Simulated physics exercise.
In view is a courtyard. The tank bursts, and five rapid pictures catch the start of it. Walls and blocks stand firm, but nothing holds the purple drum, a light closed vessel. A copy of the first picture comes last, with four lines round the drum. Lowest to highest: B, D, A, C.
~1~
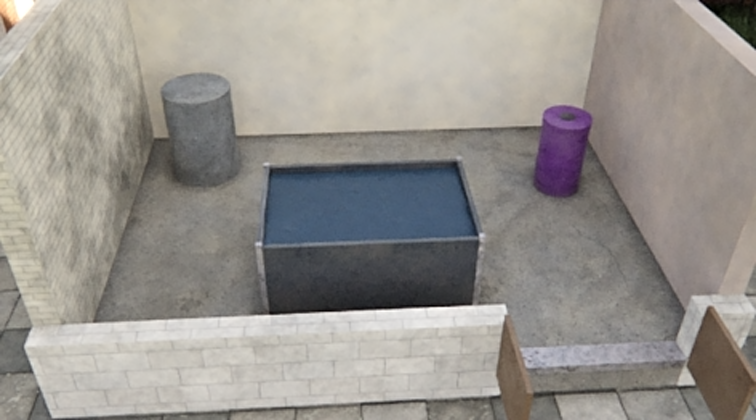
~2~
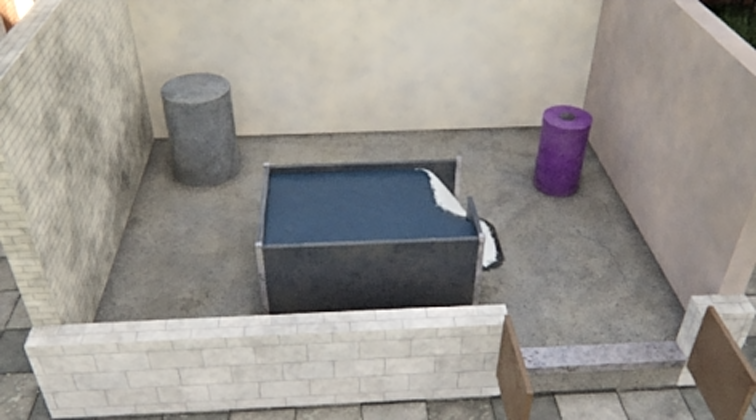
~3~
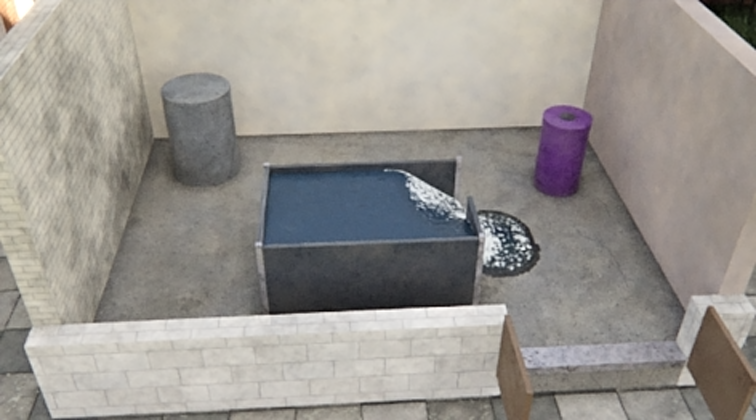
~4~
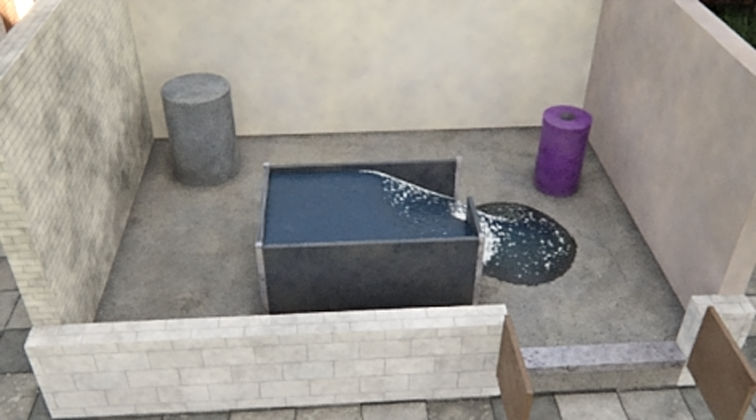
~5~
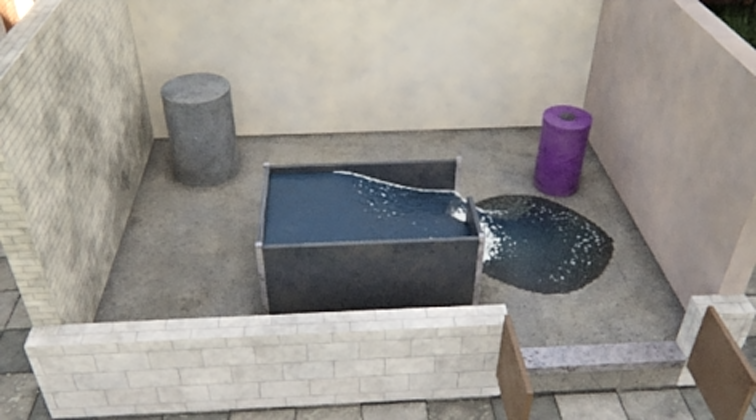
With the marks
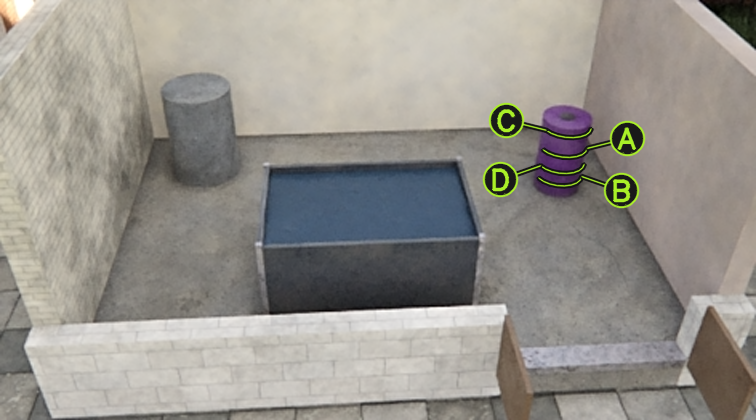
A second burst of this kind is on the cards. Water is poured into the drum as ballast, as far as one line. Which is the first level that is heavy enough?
D will do.
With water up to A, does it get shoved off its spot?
No, not at all.
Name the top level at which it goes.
B it is.
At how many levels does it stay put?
Three of them.
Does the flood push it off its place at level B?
Yes, it does.
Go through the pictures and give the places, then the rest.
In the first frame, lid of the purple drum at (567, 117); tank full, its middle at (367, 206); open gate at (598, 304).
In the second frame, 1 % of the ground under water, its edge towards the drum at (487, 228).
In the third frame, 3 % of the ground under water, its edge towards the drum at (499, 214).
In the fourth frame, 6 % of the ground under water, its edge towards the drum at (533, 212).
In the fifth frame, lid of the purple drum at (567, 117); 10 % of the ground under water, its edge towards the drum at (552, 205).
In lime, A at (569, 157); B at (564, 185); C at (573, 137); D at (566, 173); from the bottom up B, D, A, C.
With A, it does not move.
With B, it is pushed about 3 times its own width away.
With C, it does not move.
With D, it does not move.
